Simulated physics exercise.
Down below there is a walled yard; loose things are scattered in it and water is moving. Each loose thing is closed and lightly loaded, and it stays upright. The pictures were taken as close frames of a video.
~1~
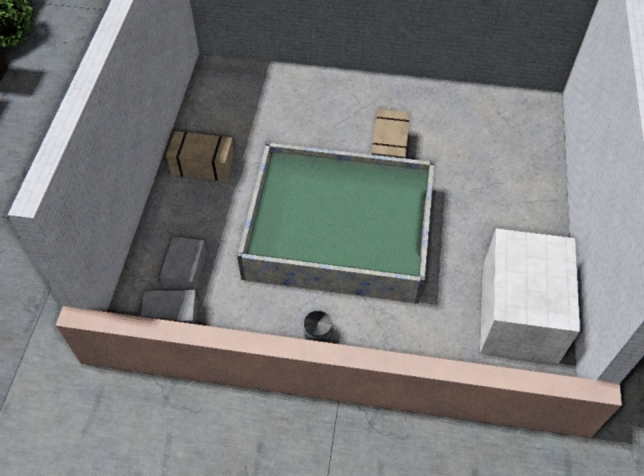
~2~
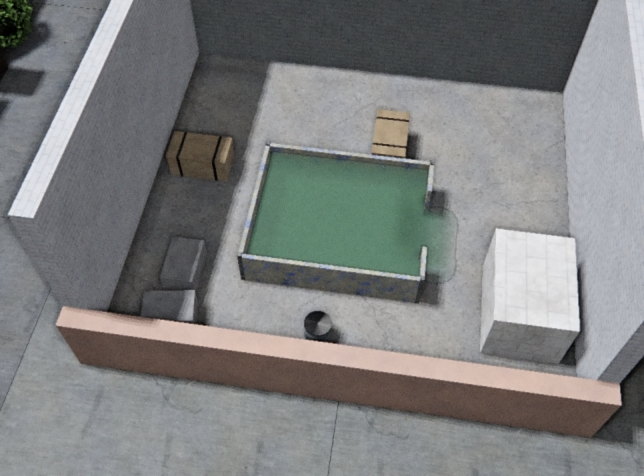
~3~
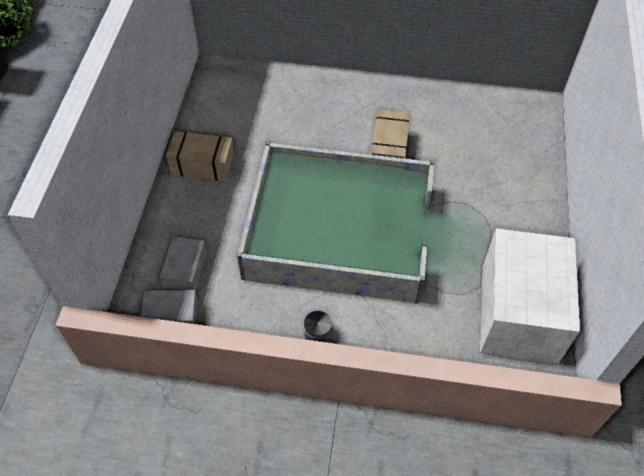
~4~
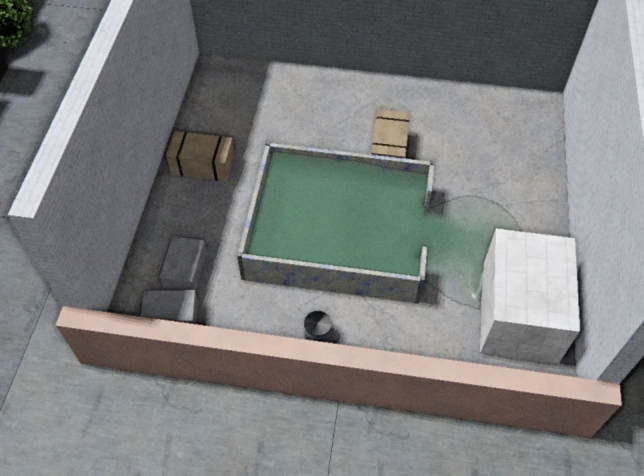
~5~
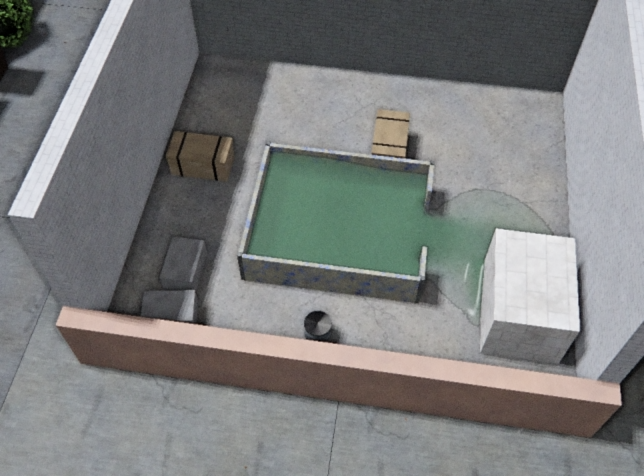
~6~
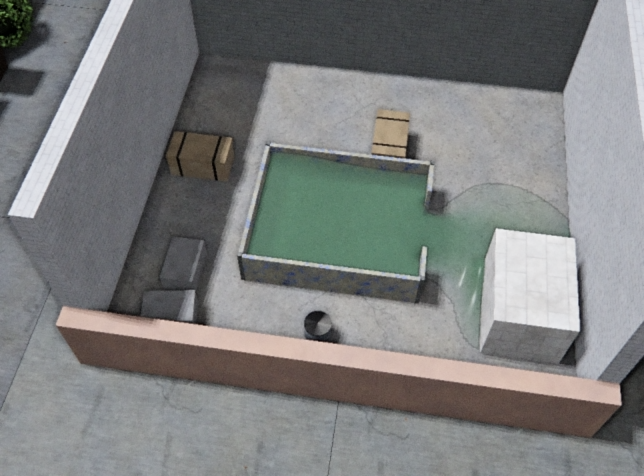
In a walled yard, green water pours through a tank's right side and spreads around a white block.
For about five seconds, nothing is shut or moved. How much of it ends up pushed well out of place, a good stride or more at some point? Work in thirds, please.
My answer: Not even a third.
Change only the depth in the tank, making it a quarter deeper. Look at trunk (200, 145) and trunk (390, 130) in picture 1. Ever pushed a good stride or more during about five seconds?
Note - object one not displaced that much, object two not displaced that much.
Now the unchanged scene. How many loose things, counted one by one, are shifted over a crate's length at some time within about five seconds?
1.
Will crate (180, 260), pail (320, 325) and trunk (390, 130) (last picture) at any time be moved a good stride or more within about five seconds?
Entry one never gets that far, entry two gets that far, entry three never gets that far.
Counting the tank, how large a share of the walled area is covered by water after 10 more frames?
40 per cent or so.
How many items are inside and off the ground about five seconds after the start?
My count is 1.
A moment on, 0 of 5 are well off their spots; 0 afloat.
Next, 0 of 5 are well off their spots; 0 afloat.
Later, 1 of 5 are well off their spots; 0 afloat.
In the end, 1 of 5 are well off their spots, and 1 have been at some point; 1 afloat.
